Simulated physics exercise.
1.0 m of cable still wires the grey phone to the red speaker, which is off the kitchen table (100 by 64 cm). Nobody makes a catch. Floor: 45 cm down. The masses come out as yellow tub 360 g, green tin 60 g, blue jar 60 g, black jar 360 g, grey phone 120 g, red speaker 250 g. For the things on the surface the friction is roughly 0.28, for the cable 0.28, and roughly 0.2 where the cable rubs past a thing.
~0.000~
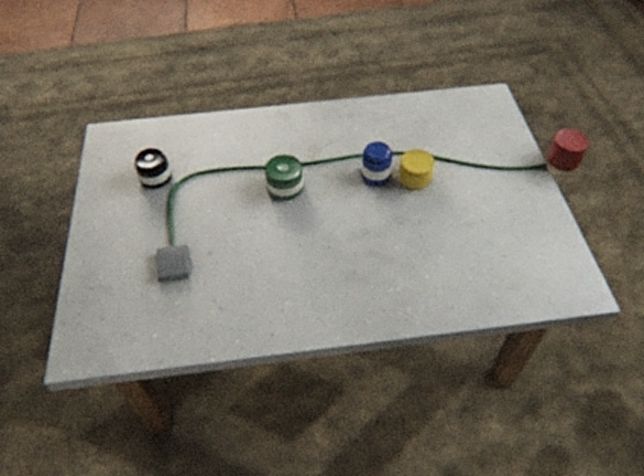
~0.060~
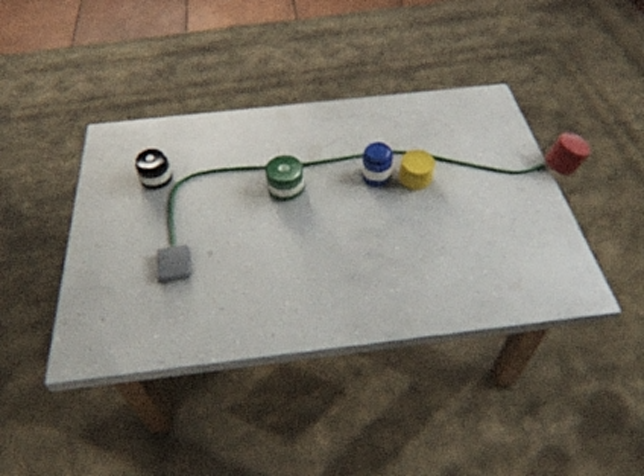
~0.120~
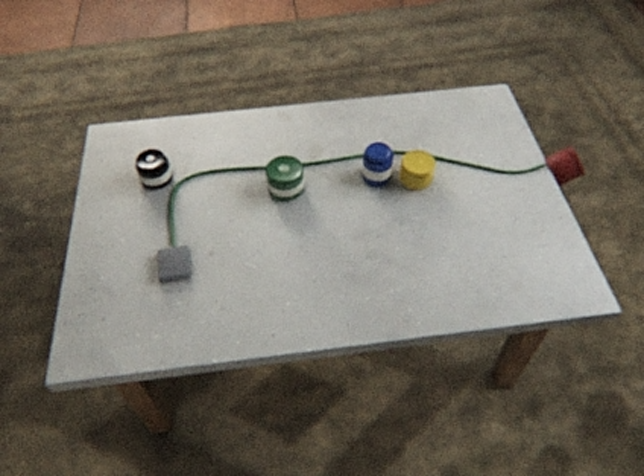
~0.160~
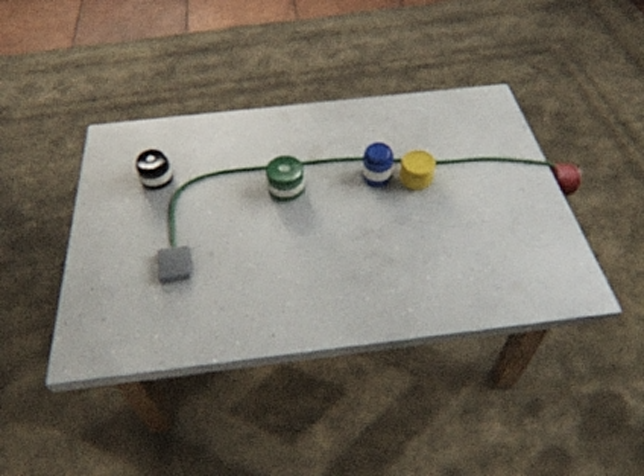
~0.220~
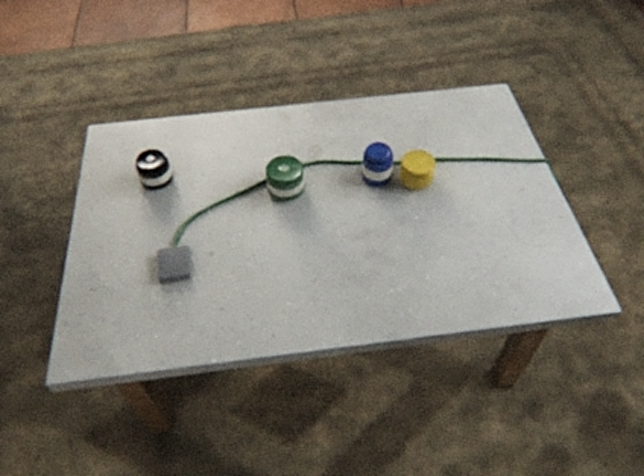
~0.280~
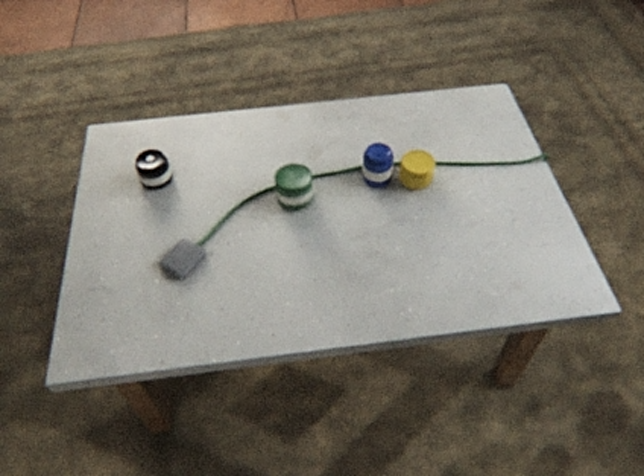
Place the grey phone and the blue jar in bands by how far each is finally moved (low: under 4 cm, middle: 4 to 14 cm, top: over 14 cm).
Grey phone: Top; blue jar: Middle.
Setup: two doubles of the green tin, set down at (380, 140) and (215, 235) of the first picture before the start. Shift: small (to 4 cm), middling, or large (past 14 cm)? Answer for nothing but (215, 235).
There it moves a long way.
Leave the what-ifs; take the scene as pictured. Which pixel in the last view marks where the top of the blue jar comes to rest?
The top finishes roughly at pixel (398, 173) of the last view.
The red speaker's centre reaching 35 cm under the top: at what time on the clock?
Estimate: About 0.40 s.
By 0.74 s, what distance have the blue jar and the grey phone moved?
Shifts - blue jar 8 cm, grey phone 50 cm.
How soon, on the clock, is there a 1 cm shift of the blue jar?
Blue jar at about 0.32 s on the clock.
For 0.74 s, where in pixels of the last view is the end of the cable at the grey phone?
About (378, 136).
By 0.5 s, the cable's tail end at (318, 179); grey phone 31 cm off its start, blue jar 7 cm off its start, green tin 28 cm off its start.
By 0.7 s, the cable's tail end at (378, 136); grey phone 51 cm off its start, blue jar 7 cm off its start, green tin 38 cm off its start.
By 1.0 s, the cable's tail end at (406, 123); grey phone 59 cm off its start at (411, 130), blue jar 7 cm off its start at (398, 173), green tin 39 cm off its start at (419, 294).
By 1.2 s, the cable's tail end at (408, 123); grey phone 59 cm off its start, blue jar 7 cm off its start, green tin 39 cm off its start.
By 2.4 s, the cable's tail end at (408, 123); grey phone 59 cm off its start at (412, 130), blue jar 7 cm off its start at (398, 173), green tin 39 cm off its start at (419, 294), red speaker over the edge.
